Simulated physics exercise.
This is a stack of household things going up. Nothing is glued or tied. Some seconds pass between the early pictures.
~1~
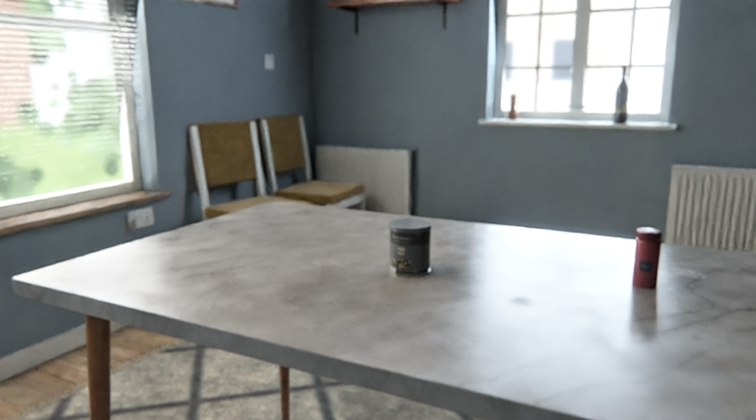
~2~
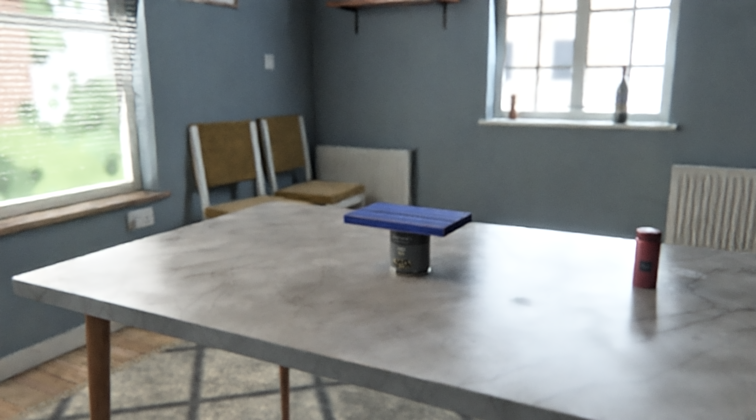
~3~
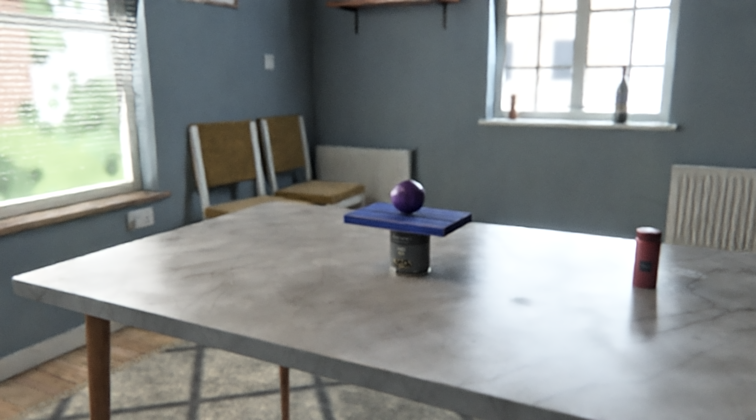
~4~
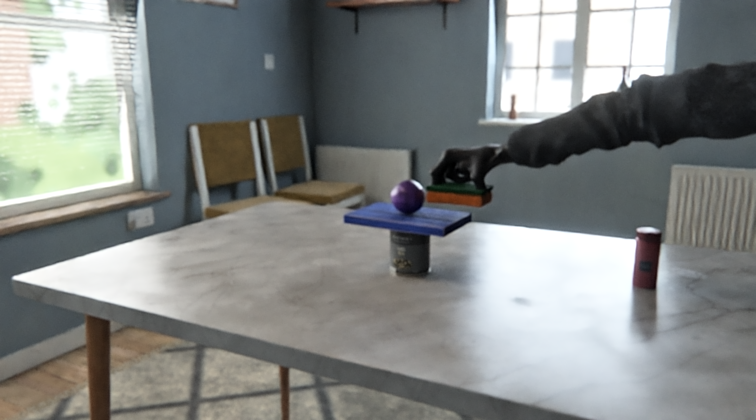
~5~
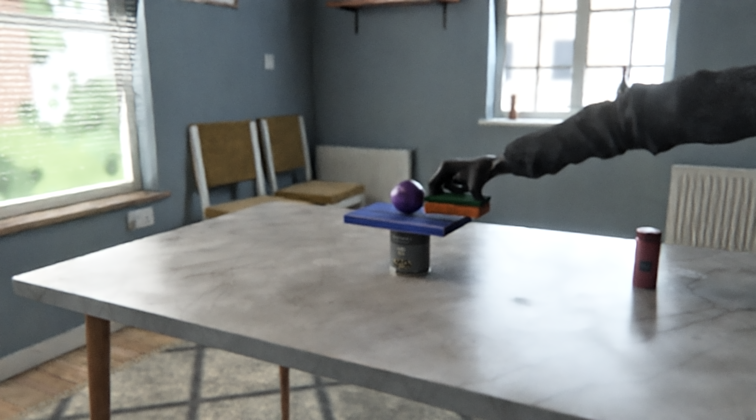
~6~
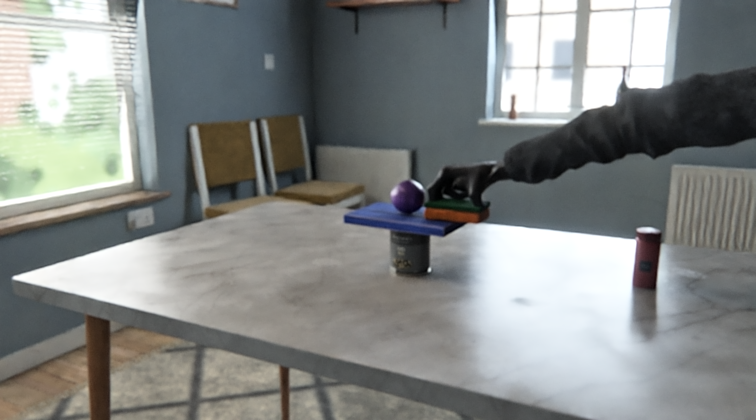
In the video, a blue board appears on top of a dark grey pot on a table, then a purple onion on the board, and a dark-sleeved arm lowers a green and orange sponge onto the board's right edge, still holding it.
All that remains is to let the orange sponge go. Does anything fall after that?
As it turns out, it keeps its balance.
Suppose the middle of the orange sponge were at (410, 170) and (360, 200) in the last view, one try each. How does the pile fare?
In the first case it gives way; in the second case it stays up.
Then, 0.60 s on from there, no change.
Then, 1.60 s on from there, orange sponge resting near (457, 211).
In the end, all 5 unmoved. At the end, from the last picture's camera, orange sponge near (457, 211). The pile stays up.
